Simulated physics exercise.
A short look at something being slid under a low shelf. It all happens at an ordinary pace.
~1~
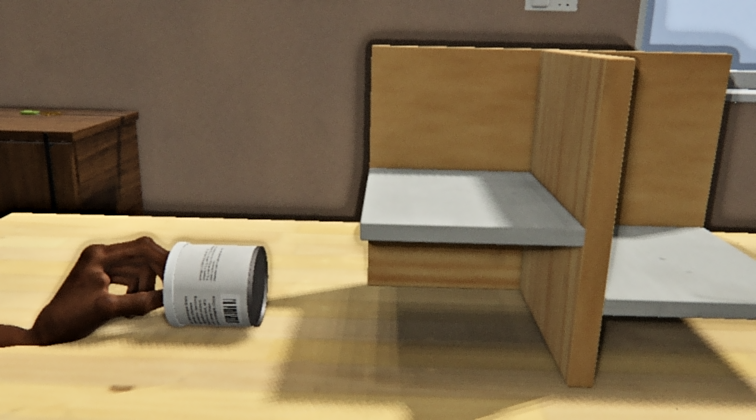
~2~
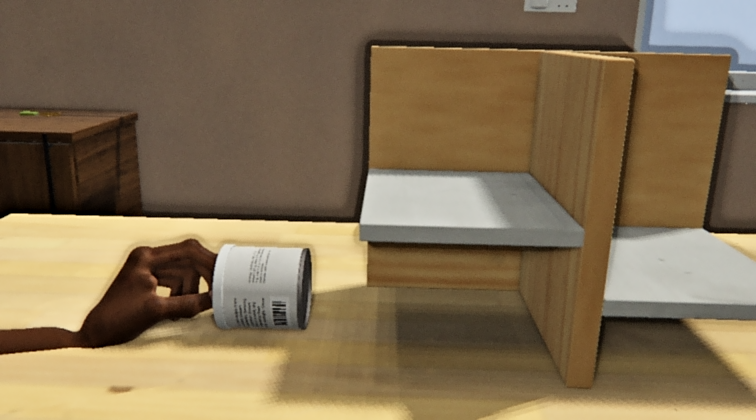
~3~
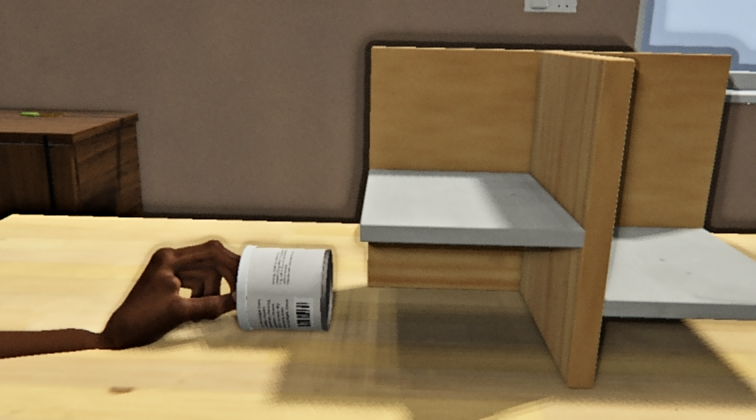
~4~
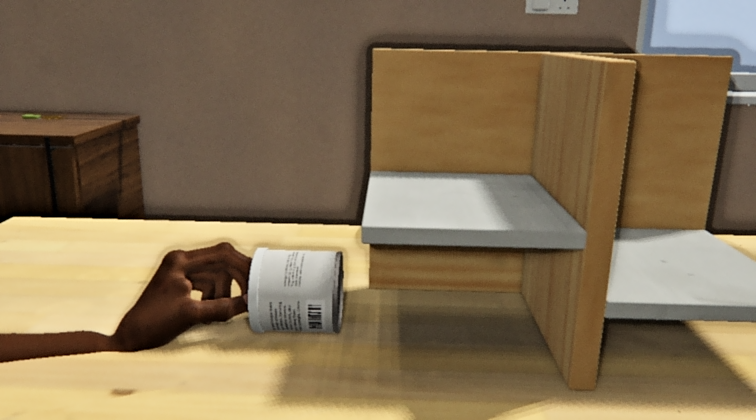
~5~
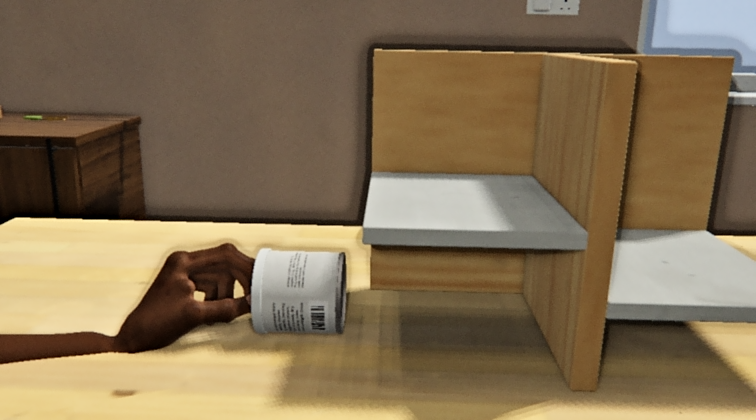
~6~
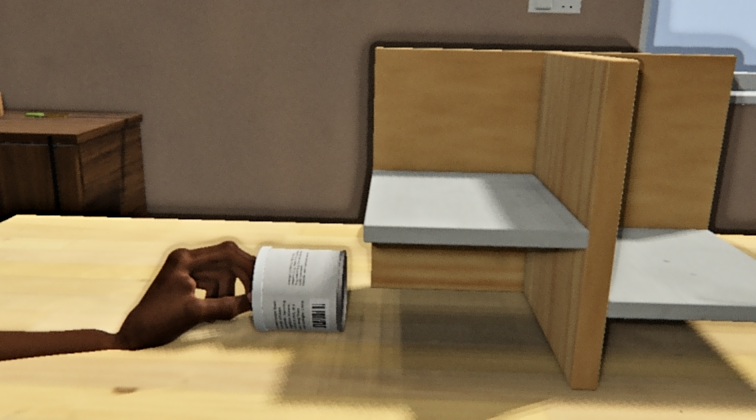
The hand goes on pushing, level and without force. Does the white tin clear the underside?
Here the white tin clears the shelf.
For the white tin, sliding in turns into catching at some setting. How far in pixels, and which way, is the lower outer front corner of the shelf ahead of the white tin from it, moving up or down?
Some 52 pixels, down.
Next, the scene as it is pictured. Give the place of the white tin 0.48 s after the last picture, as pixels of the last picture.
At about (377, 292).
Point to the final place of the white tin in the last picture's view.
Its middle is close to (415, 293).
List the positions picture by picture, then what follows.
Hand sliding it forward; white tin (219, 286); shelf (563, 200), in the first picture.
Hand sliding it forward; white tin (265, 288); shelf (562, 200), in the second picture.
Hand sliding it forward; white tin (288, 289); shelf (563, 201), in the third picture.
Hand sliding it forward; white tin (299, 291); shelf (564, 202), in the fourth picture.
Hand sliding it forward; white tin (302, 292); shelf (565, 203), in the fifth picture.
Hand sliding it forward; white tin (303, 290); shelf (567, 202), in the sixth picture.
Then, 0.30 s on from there, white tin sliding up to the opening near (335, 291).
Then, 0.48 s on from there, white tin part of the way in near (376, 292).
Then, 0.64 s on from there, white tin all the way in near (413, 293).
In the end, the white tin goes under, near (414, 293).
